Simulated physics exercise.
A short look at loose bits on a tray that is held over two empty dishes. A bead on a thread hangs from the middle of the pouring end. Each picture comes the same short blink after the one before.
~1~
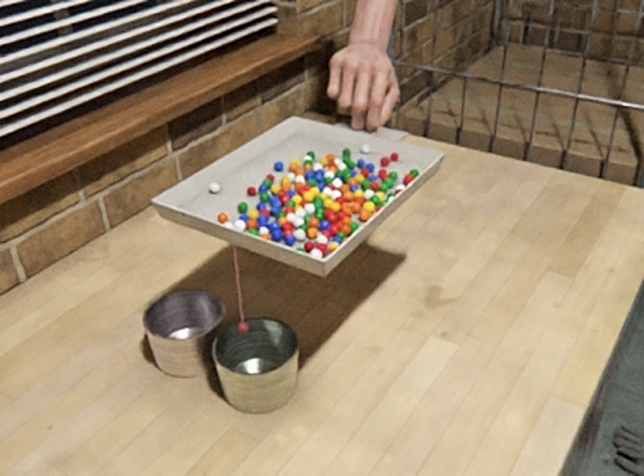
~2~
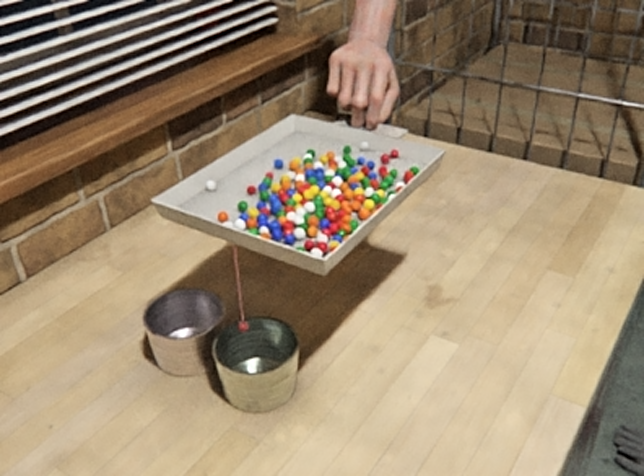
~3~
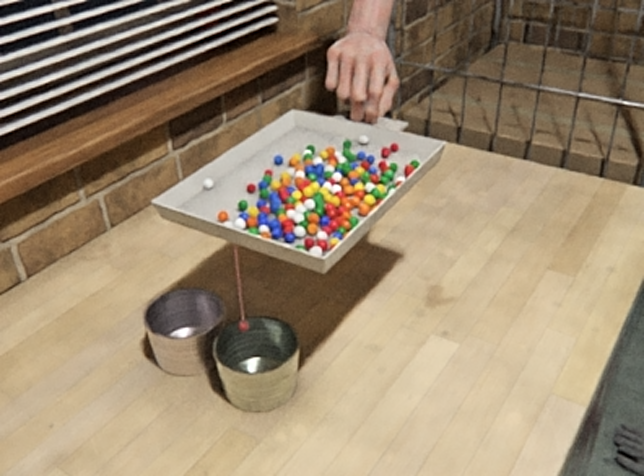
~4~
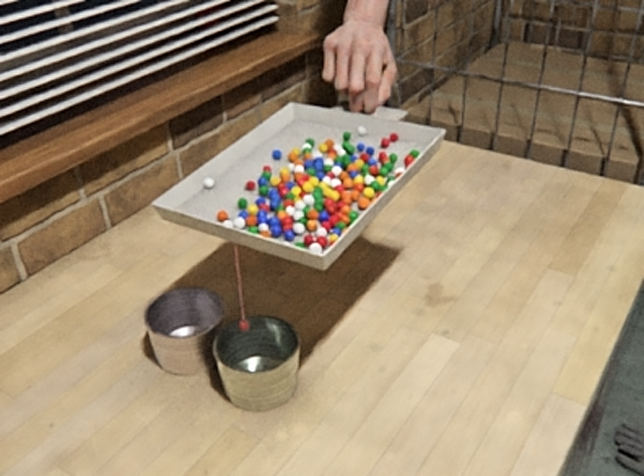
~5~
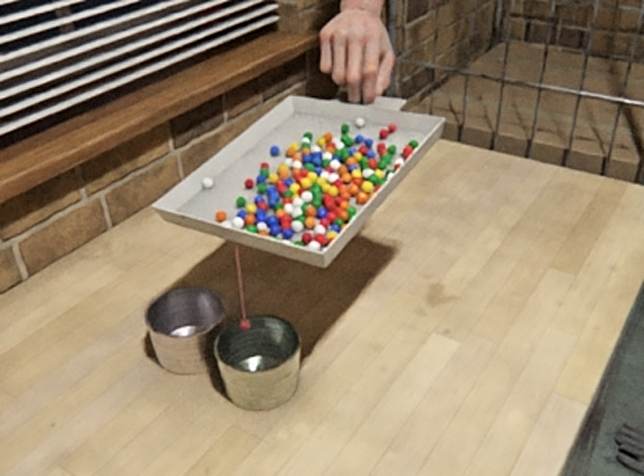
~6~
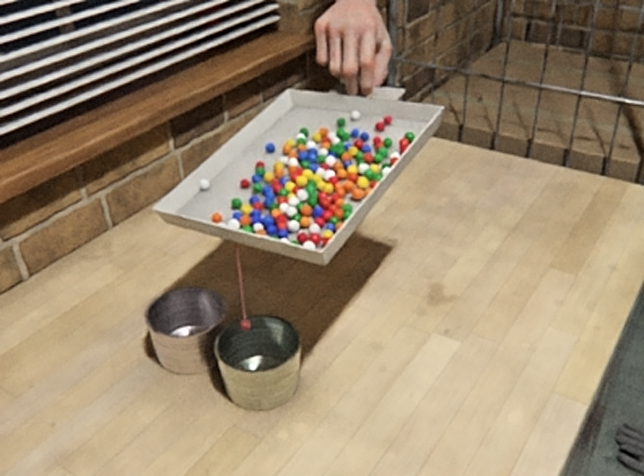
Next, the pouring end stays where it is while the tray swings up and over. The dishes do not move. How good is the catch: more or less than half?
Together they catch more than half.
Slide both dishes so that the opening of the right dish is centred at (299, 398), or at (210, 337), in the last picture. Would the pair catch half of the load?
The first try: The smaller part. The second: Over half.
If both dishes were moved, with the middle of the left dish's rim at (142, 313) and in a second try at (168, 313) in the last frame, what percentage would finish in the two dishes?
Near 80 % and 80 %.
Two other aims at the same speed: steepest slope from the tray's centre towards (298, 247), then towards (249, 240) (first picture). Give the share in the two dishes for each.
Roughly 0 per cent, and 0 per cent.
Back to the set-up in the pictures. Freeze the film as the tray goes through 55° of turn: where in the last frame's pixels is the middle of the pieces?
At about (223, 199).
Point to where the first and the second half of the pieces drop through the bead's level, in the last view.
At about (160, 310), then at (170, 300).
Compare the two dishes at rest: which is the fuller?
Fuller: The left dish.
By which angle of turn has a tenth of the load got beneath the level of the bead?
At about 70°.
Shortly afterwards, tray tipped steeply; all but a few on the tray; only a few in the left dish; only a few outside both; only a few in the air.
Next, tray tipped right over; a little on the tray; near two thirds in the left dish; near a quarter outside both; a little in the air.
Some moments later, tray tipped past a quarter turn; near two thirds in the left dish; near a third outside both.
In the end, tray tipped past a quarter turn; none at all in the right dish; near two thirds in the left dish; near a third outside both.
